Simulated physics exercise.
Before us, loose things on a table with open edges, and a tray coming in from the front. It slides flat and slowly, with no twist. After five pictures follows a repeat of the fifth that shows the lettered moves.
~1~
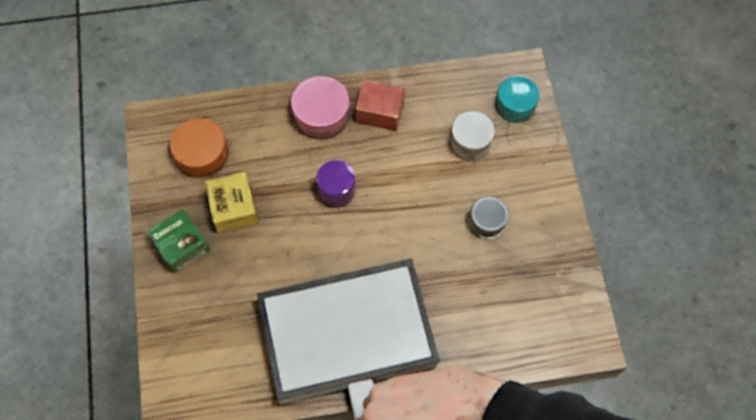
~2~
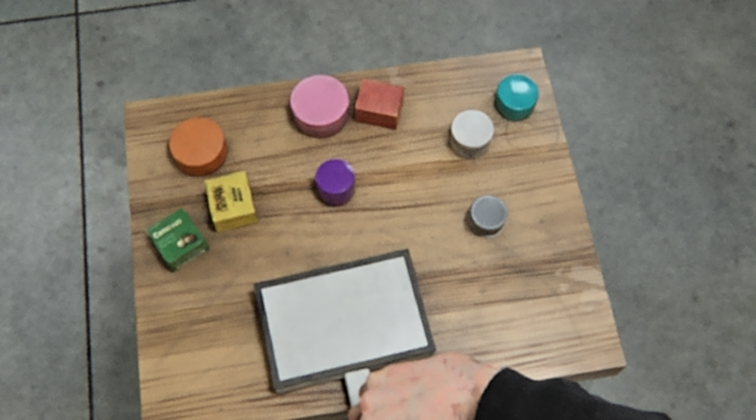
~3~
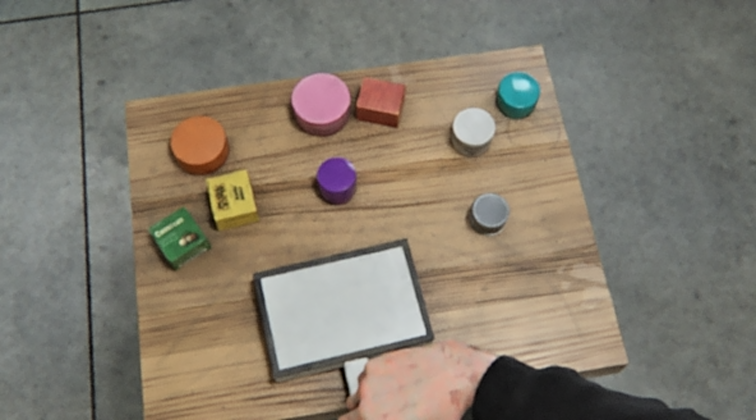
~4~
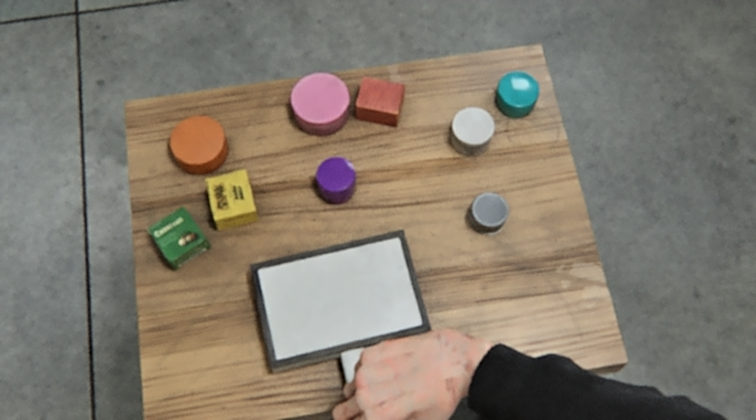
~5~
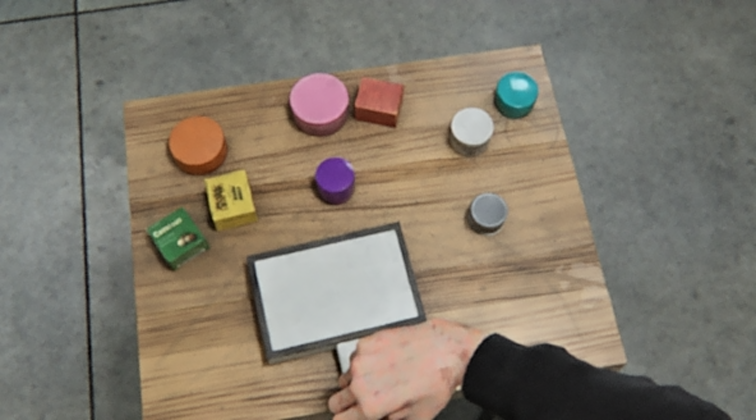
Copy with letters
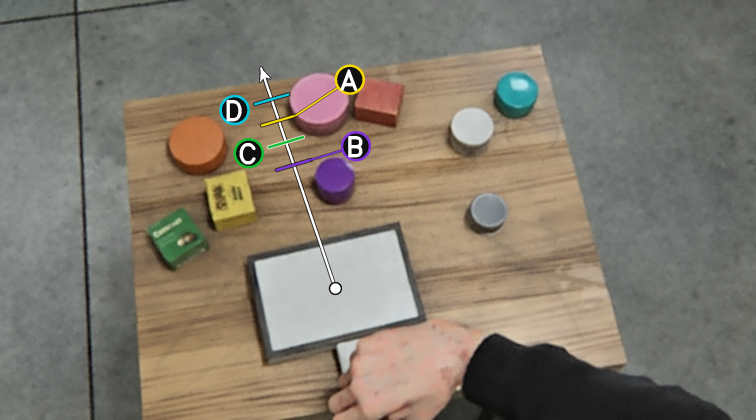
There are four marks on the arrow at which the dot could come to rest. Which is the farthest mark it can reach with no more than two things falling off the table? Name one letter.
It can go as far as C.
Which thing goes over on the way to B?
The pink tub.
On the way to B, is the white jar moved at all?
No.
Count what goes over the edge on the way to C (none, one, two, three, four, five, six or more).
Two.
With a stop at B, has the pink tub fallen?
Yes.
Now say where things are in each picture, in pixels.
In the first frame, yellow packet (232, 202); orange tin (199, 148); red block (381, 105).
In the second frame, tray (343, 317); green packet (178, 239).
In the third frame, tray (343, 306); white jar (473, 132).
In the fourth frame, tray (340, 297); turquoise pot (517, 95).
In the fifth frame, tray (336, 289); yellow packet (231, 200); orange tin (198, 146); red block (380, 102).
On the marked copy, A at (279, 120); B at (293, 165); C at (286, 142); D at (271, 100); the arrow from (335, 289) to (261, 68); the white dot at (335, 289).
Following C. Soon after the start, tray (317, 237); yellow packet (227, 186); purple pot (331, 165).
Later, tray (300, 184); pink tub (314, 75); orange tin (173, 106).
In the end, tray (287, 148); pink tub over the edge; orange tin over the edge; two fallen.
As for the rest, A drops three; B is within the limit but short; D drops three.
